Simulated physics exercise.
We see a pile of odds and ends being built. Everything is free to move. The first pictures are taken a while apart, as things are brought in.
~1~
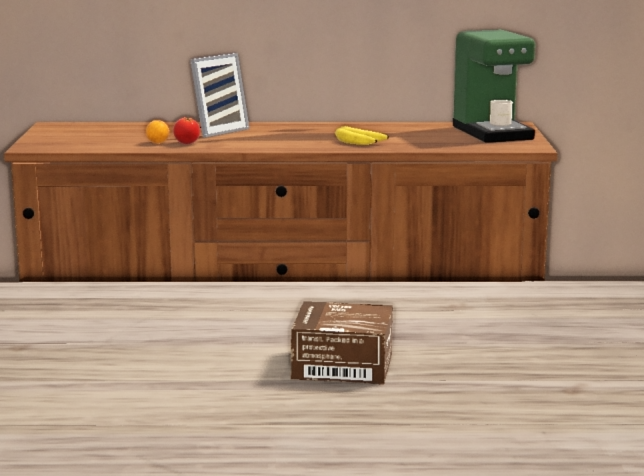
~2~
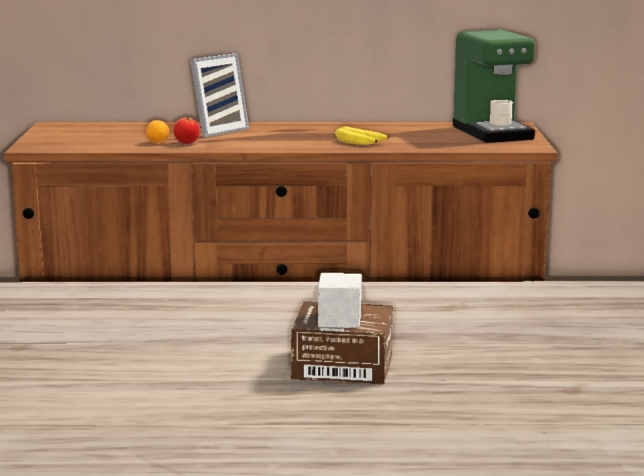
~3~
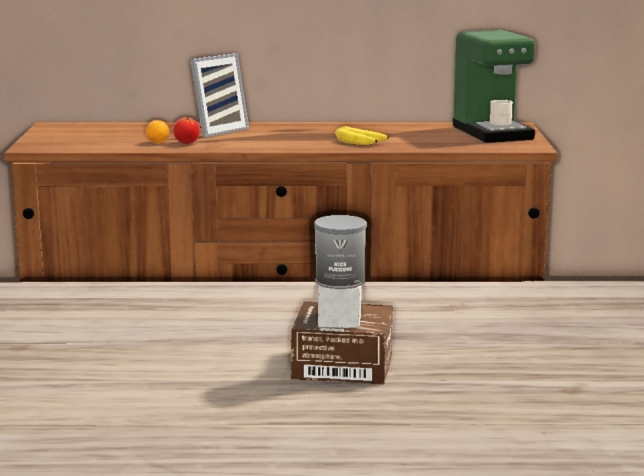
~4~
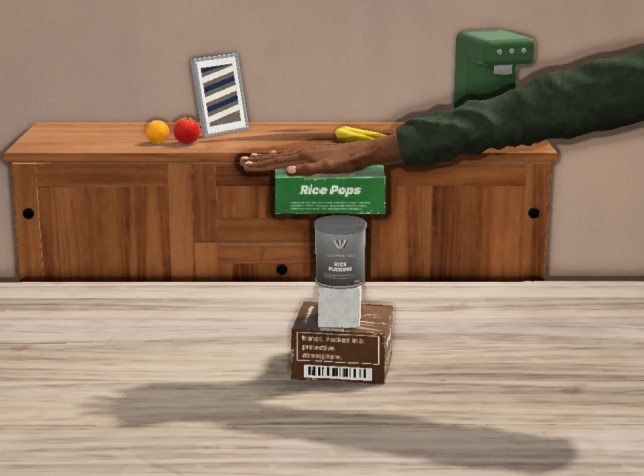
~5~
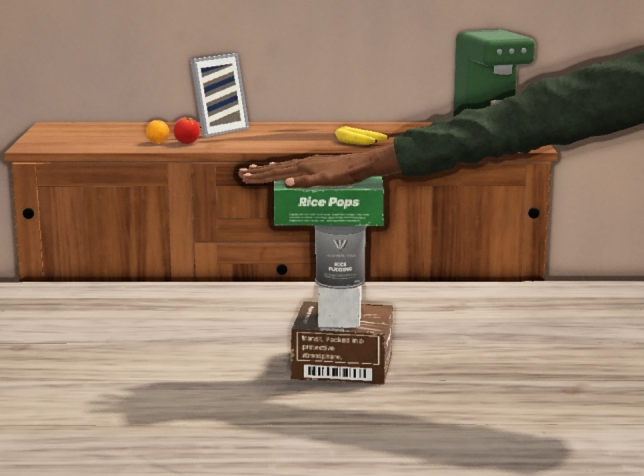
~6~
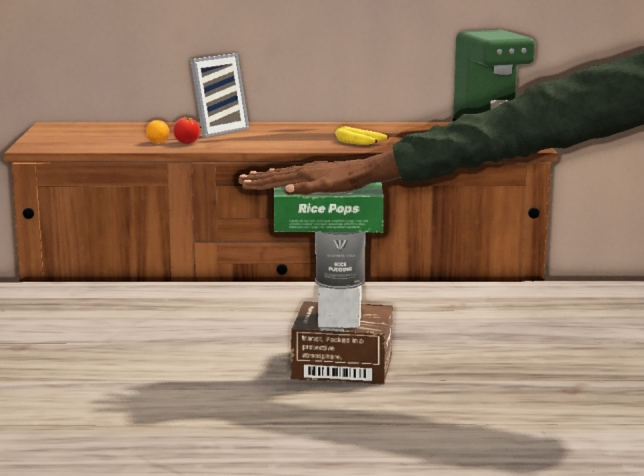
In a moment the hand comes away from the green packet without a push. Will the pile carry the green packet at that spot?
It holds.
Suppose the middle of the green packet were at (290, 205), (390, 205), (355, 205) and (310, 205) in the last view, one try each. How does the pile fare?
First try: It comes apart; second try: It gives way; third try: It keeps its balance; fourth try: It loses its balance.
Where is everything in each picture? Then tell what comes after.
The last thing is not in view yet, in the first picture.
The last thing is not in view yet; brown box (343, 341), in the second picture.
The last thing is not in view yet; white block (340, 300), in the third picture.
On its way; green packet (330, 186); grey pot (340, 252), in the fourth picture.
On its way; green packet (328, 197); brown box (343, 341), in the fifth picture.
Set down, still held; green packet (328, 204); white block (340, 300), in the sixth picture.
Then, 0.40 s after the last picture, nothing has stirred.
Then, 0.80 s after the last picture, green packet resting near (328, 205).
At rest, all 4 in place. Seen from the same camera at the end, green packet near (328, 205). The pile keeps its balance.
